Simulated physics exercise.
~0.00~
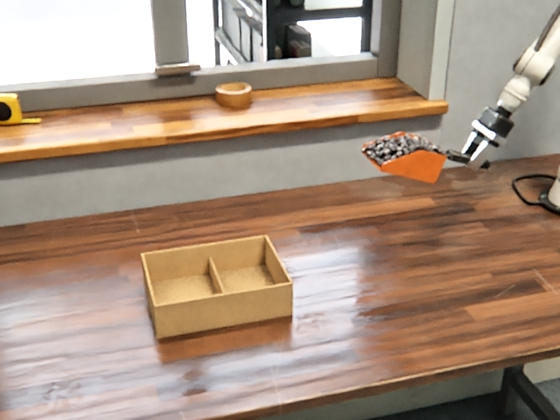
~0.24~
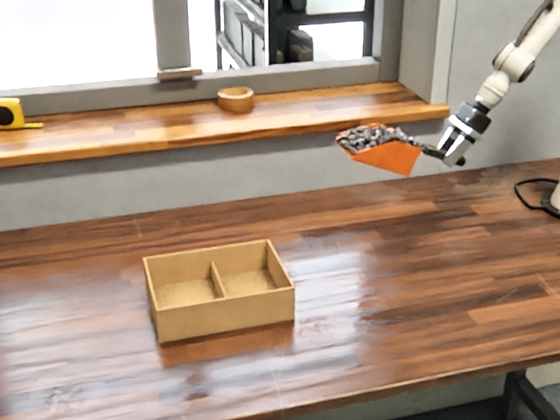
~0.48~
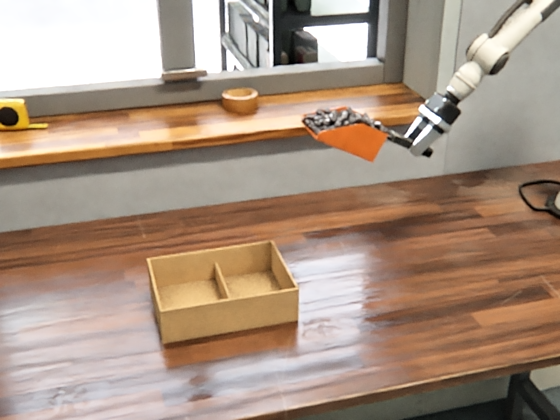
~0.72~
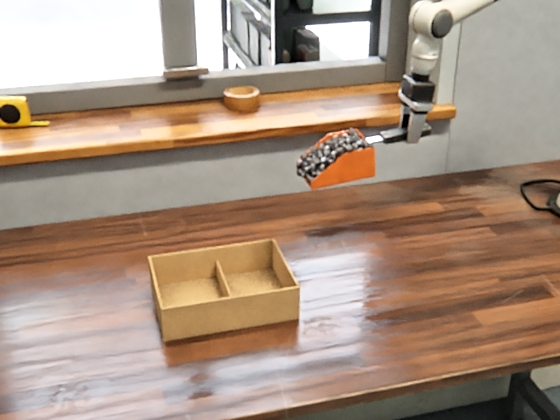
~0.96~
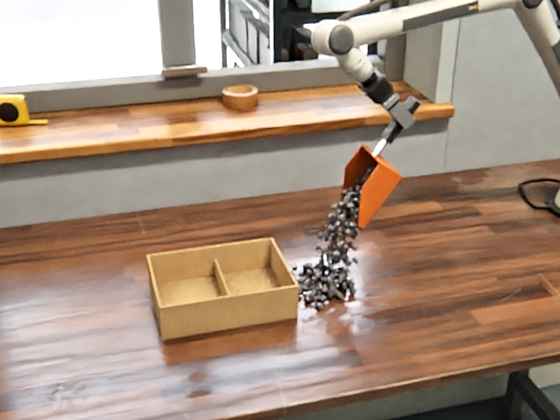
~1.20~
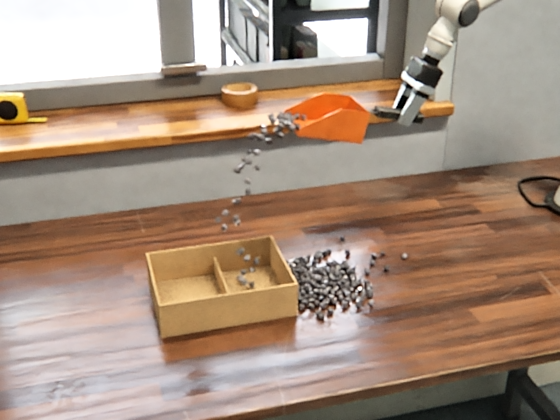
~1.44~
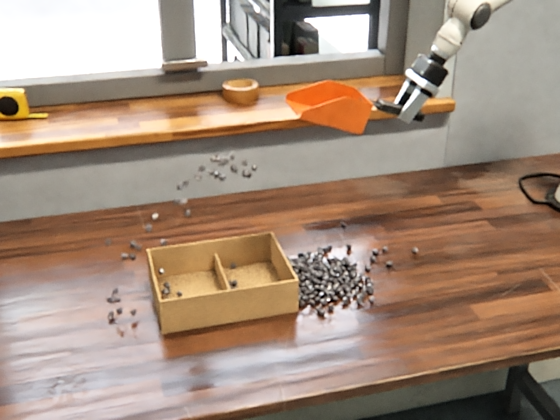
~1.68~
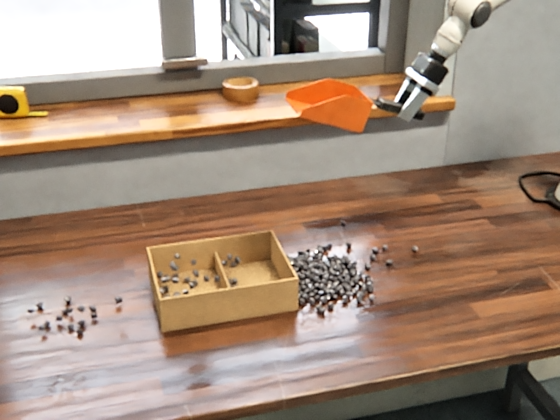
The clip opens with a robot arm at the right holding an orange scoop heaped with small dark pebbles, above a wooden table with an open, two-part box. The arm carries the scoop left, then lowers it and begins tipping it. The scoop tilts steeply, and pebbles pour onto the table just right of the box. It then swings up and levels out, flinging more pebbles leftward over the box. The empty-looking scoop holds still while these scatter, leaving a large pile right of the box, some pebbles inside both parts, and a few strewn to the left.
